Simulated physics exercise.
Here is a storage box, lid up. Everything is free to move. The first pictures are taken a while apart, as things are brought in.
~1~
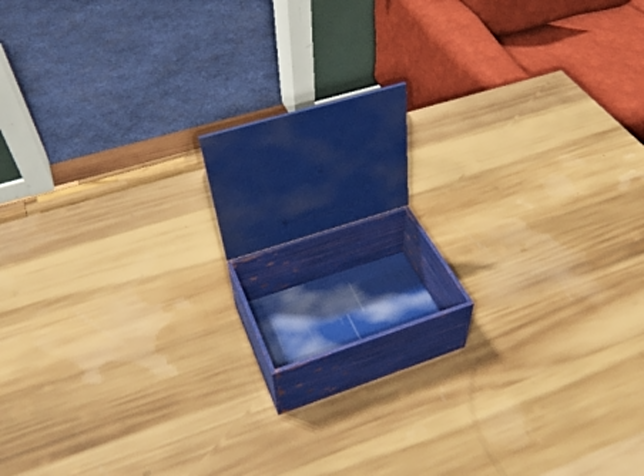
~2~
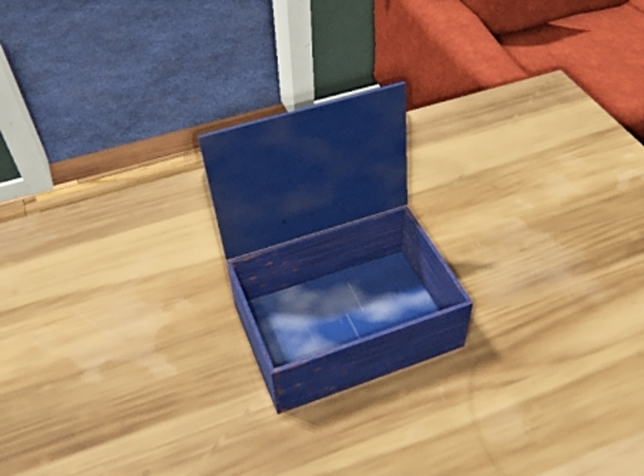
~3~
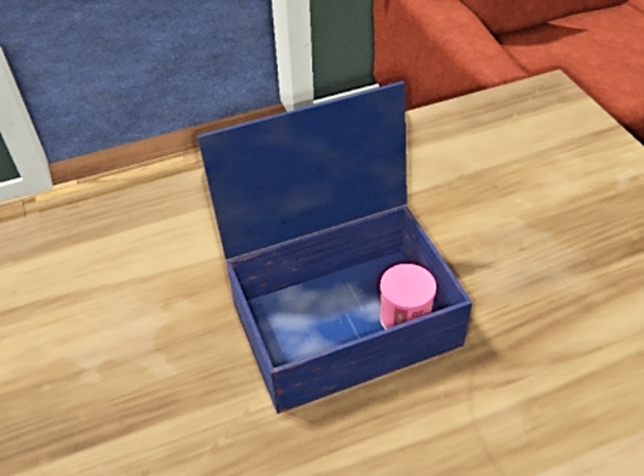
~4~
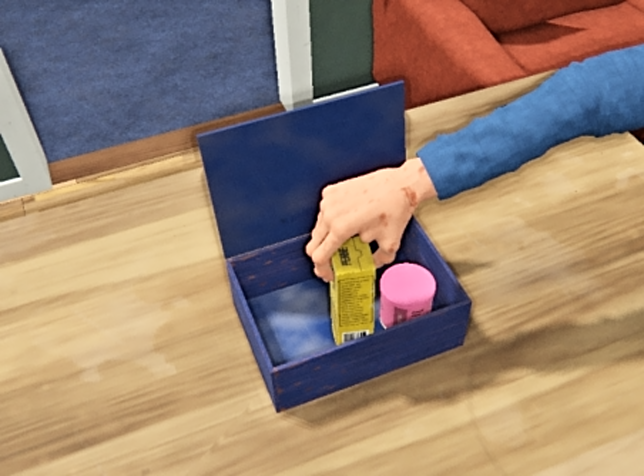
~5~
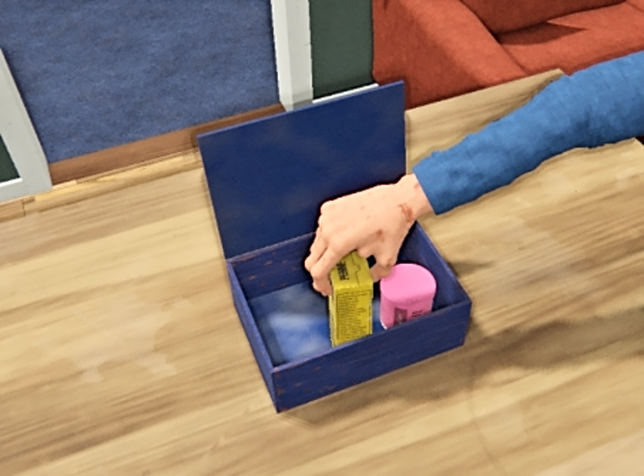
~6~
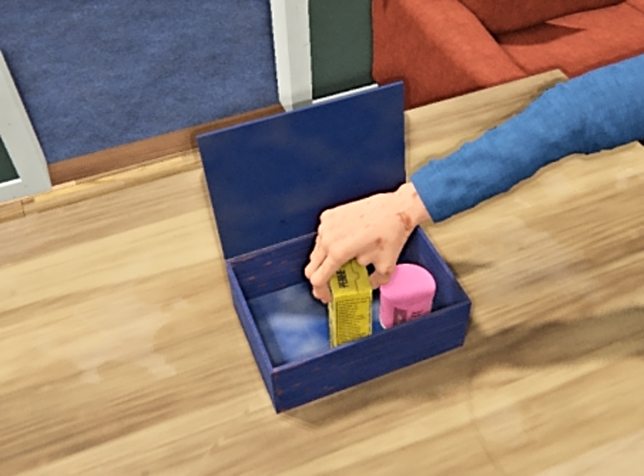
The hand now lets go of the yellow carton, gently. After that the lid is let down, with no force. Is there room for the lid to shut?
Here the lid stays ajar.
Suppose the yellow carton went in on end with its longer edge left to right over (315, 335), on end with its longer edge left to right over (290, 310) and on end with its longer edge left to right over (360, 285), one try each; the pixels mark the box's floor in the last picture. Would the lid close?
In the first case it will not close; in the second case it stays ajar; in the third case it will not close.
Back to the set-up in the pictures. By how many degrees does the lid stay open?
About 35°.
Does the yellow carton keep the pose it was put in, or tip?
The yellow carton stays as placed.
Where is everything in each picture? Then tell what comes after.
In the first frame, the last thing is not in view yet.
In the second frame, the last thing is not in view yet.
In the third frame, the last thing is not in view yet; pink tin (407, 302).
In the fourth frame, on its way; yellow carton (352, 298); pink tin (406, 301).
In the fifth frame, on its way; yellow carton (350, 311); pink tin (407, 301).
In the sixth frame, in place under the hand; yellow carton (349, 318); pink tin (406, 302).
Then, 1.10 s after the last picture, lid starting down.
Then, 1.50 s after the last picture, lid 66° above the rim.
Then, 1.90 s after the last picture, lid 36° above the rim.
At rest, lid 33° above the rim; both in place. Seen from the same camera at the end, yellow carton near (349, 317).
